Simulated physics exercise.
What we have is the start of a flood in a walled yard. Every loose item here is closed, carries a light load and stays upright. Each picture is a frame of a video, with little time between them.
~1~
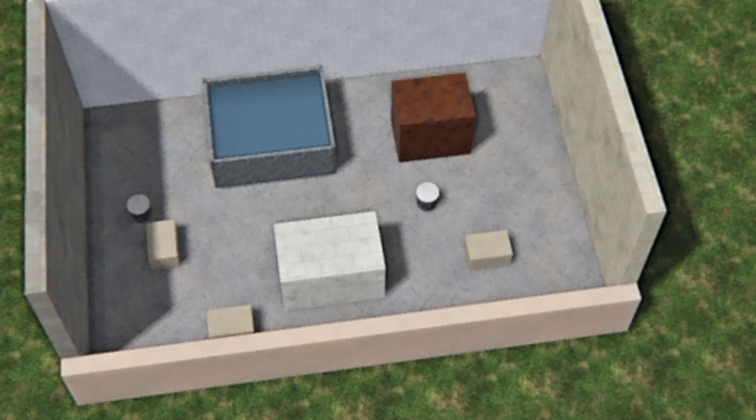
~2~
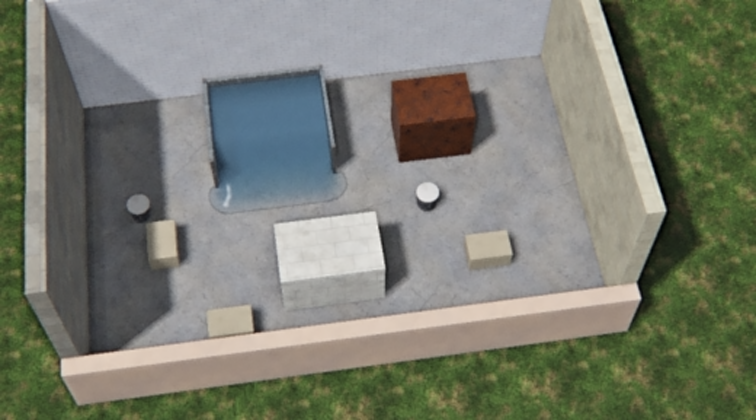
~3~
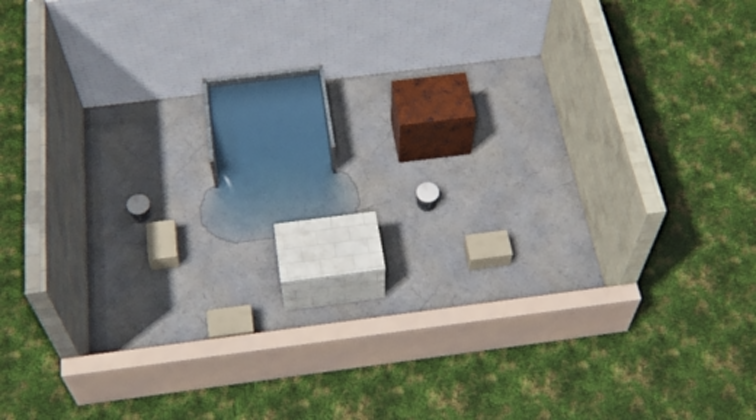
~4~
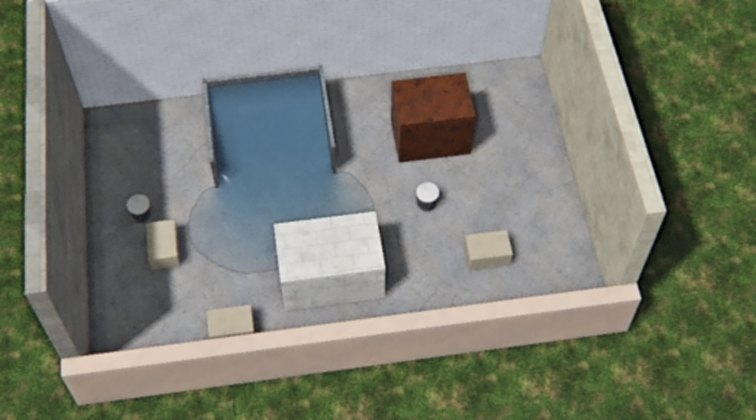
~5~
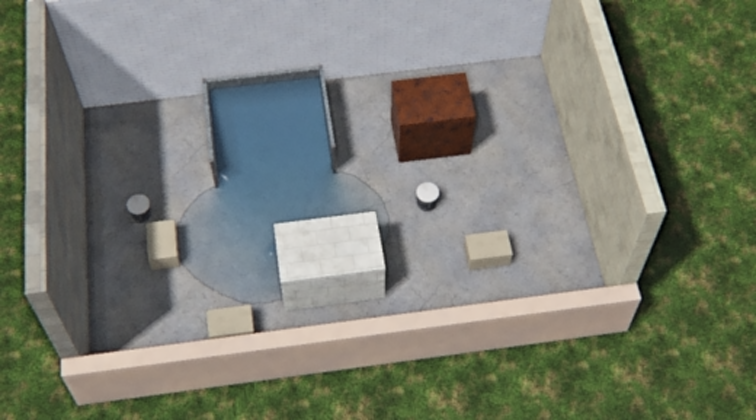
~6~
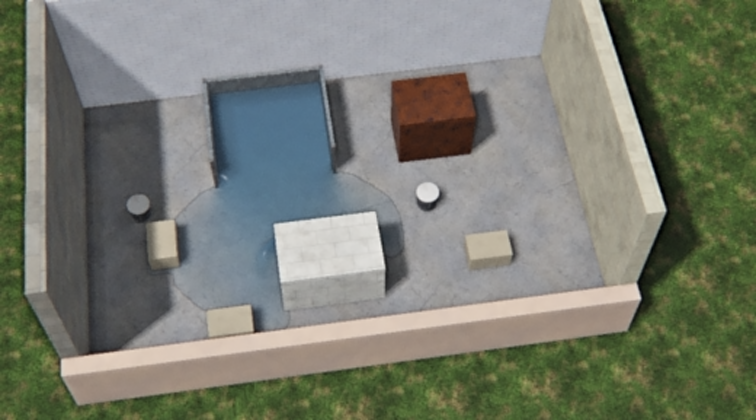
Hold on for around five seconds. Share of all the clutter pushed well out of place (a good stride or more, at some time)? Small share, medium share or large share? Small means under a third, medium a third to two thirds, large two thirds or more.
A large share.
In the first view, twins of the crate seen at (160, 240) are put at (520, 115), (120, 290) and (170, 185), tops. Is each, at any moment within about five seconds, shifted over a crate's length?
Outcome per entry: Stays where it is / knocked aside / stays where it is.
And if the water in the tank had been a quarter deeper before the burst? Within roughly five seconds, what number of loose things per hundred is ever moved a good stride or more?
Share moved: 100 in a hundred.
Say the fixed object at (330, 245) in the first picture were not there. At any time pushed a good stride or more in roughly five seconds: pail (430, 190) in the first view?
Stays put.
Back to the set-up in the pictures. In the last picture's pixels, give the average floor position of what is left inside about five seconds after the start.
I'd put it at roughly (335, 185).
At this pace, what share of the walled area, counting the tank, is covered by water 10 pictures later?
I'd estimate around 55 percent.
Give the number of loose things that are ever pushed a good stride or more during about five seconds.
By my reckoning the answer is 5.
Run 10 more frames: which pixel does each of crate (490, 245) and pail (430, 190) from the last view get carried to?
(513, 253) and (484, 150).
A moment on, 0 of 5 are well off their spots; 0 afloat.
Next, 1 of 5 are well off their spots; 1 afloat.
Later, 3 of 5 are well off their spots; 3 afloat.
In the end, 5 of 5 are well off their spots, and 5 have been at some point; 3 afloat.
